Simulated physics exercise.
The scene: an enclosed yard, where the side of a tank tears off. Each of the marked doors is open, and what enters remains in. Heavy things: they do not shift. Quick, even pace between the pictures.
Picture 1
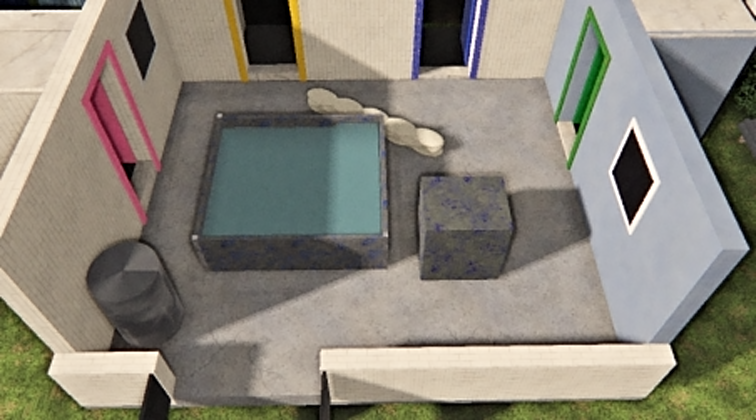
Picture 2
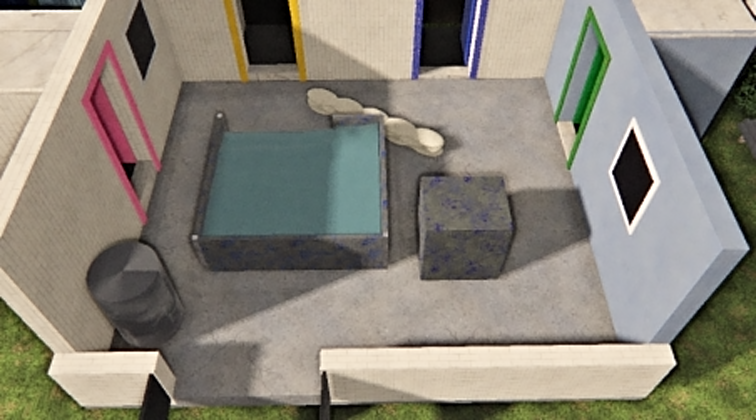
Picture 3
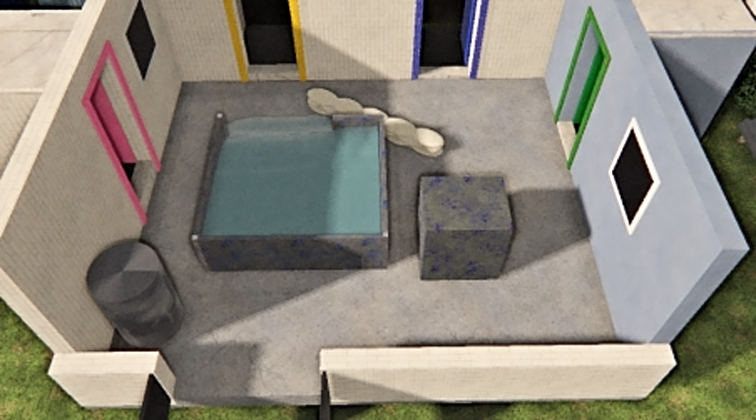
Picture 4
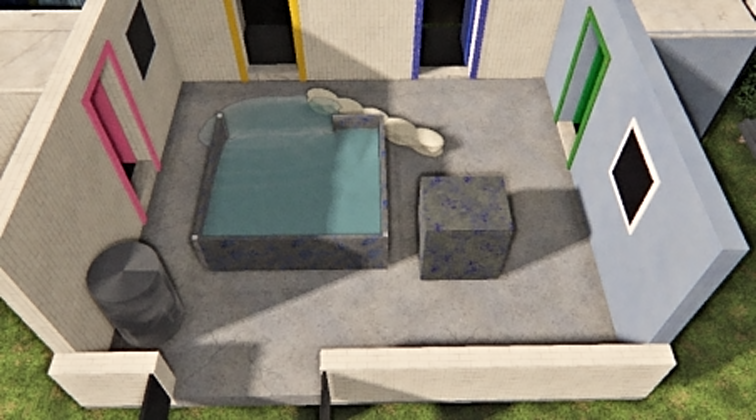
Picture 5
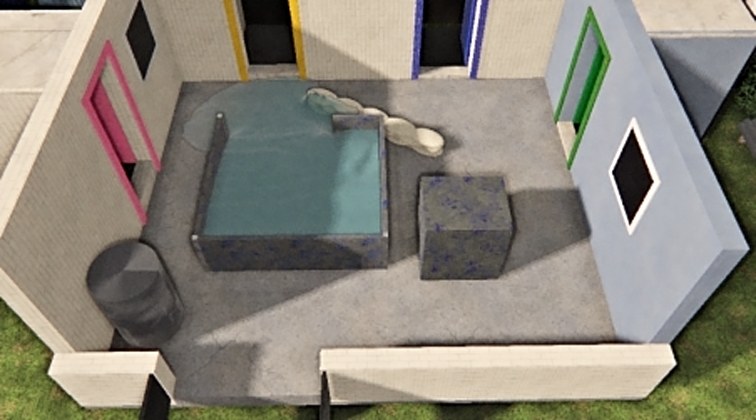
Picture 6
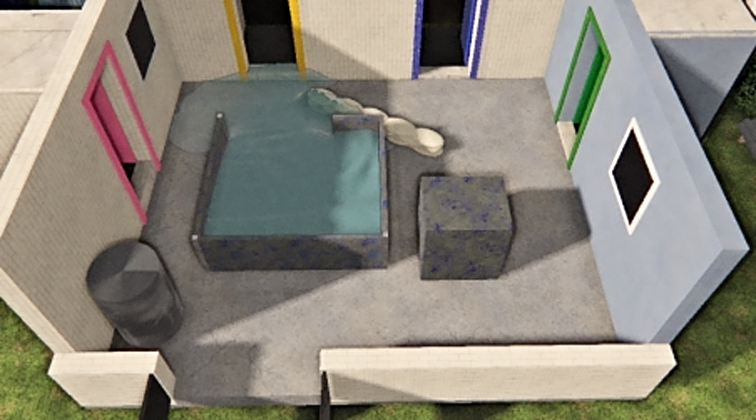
Water pouring out through a gap in the far side of a square tank, spreading across a walled yard's grey floor.
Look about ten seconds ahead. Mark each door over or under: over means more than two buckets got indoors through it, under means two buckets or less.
Green door - over, yellow door - over, pink door - under, blue door - under.
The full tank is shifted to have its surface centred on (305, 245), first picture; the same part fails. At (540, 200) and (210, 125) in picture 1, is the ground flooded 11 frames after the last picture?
Unflooded and submerged.
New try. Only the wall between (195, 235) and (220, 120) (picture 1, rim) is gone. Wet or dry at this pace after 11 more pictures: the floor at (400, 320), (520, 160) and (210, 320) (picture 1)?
Unwetted, unwetted, submerged.
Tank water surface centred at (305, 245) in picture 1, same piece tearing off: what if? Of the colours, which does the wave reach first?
I'd go with the door marked yellow.
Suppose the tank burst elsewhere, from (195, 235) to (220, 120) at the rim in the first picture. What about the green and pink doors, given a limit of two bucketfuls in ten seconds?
Outcome - green breaks the threshold, pink breaks the threshold.
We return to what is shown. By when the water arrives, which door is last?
That would be the one in green.
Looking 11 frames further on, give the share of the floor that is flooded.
Roughly 30 percent.
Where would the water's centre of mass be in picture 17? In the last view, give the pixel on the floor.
I'd mark it close to (279, 157).
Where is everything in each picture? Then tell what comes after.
The first frame shows still water in the water tank at (297, 176).
In the second frame, water pours out on the water tank's far side and has run to a hidden place.
In the third frame, water pours out on the water tank's far side and has run to a hidden place.
In the fourth frame, the front is at (213, 120), out from the gap on the water tank's far side.
In the fifth frame, the front is at (248, 82), out from the gap on the water tank's far side.
In the sixth frame, the front is at (210, 82), out from the gap on the water tank's far side.
A moment on, water covers 20 % of the floor; the green door not reached, the yellow door far over two buckets in, the pink door not reached, the blue door not reached.
Next, water covers 30 % of the floor; the green door not reached, the yellow door far over two buckets in, the pink door wet at the sill, nothing in, the blue door wet at the sill, nothing in.
Then, water covers 55 % of the floor; the green door not reached, the yellow door far over two buckets in, the pink door wet at the sill, nothing in, the blue door wet at the sill, nothing in.
Later, water covers 85 % of the floor; the green door over two buckets in, the yellow door far over two buckets in, the pink door wet at the sill, nothing in, the blue door wet at the sill, nothing in.
In the end, water covers 95 % of the floor; the green door over two buckets in, the yellow door far over two buckets in, the pink door wet at the sill, nothing in, the blue door wet at the sill, nothing in.
